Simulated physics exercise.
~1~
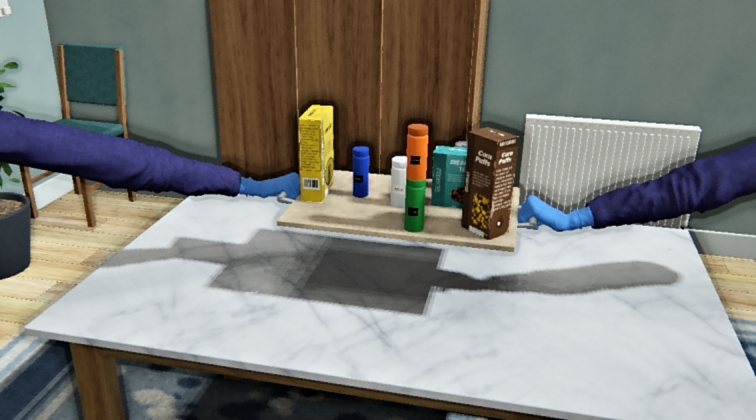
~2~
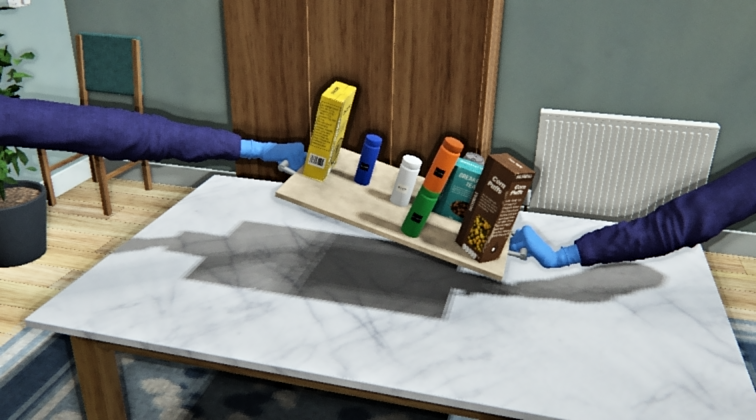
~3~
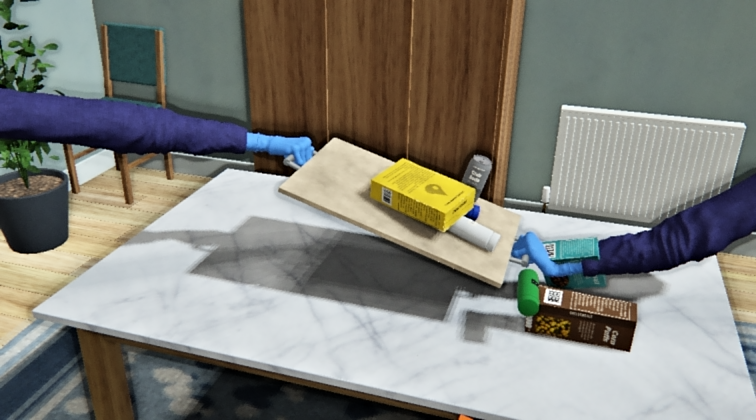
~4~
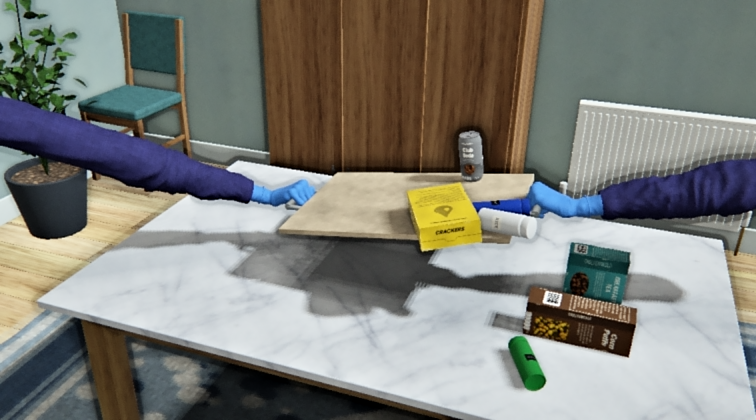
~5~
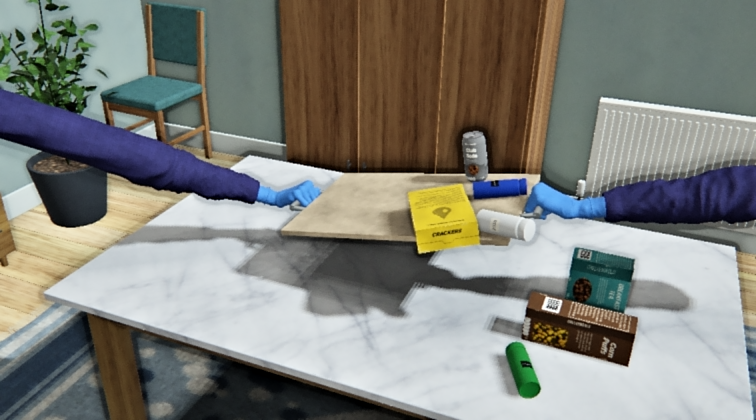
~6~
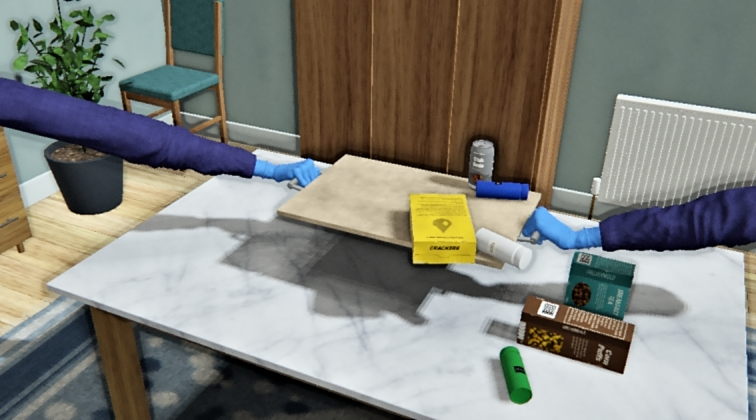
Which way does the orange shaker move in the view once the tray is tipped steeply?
It moves down, leaving the tray and ending up near the bottom edge of the view.
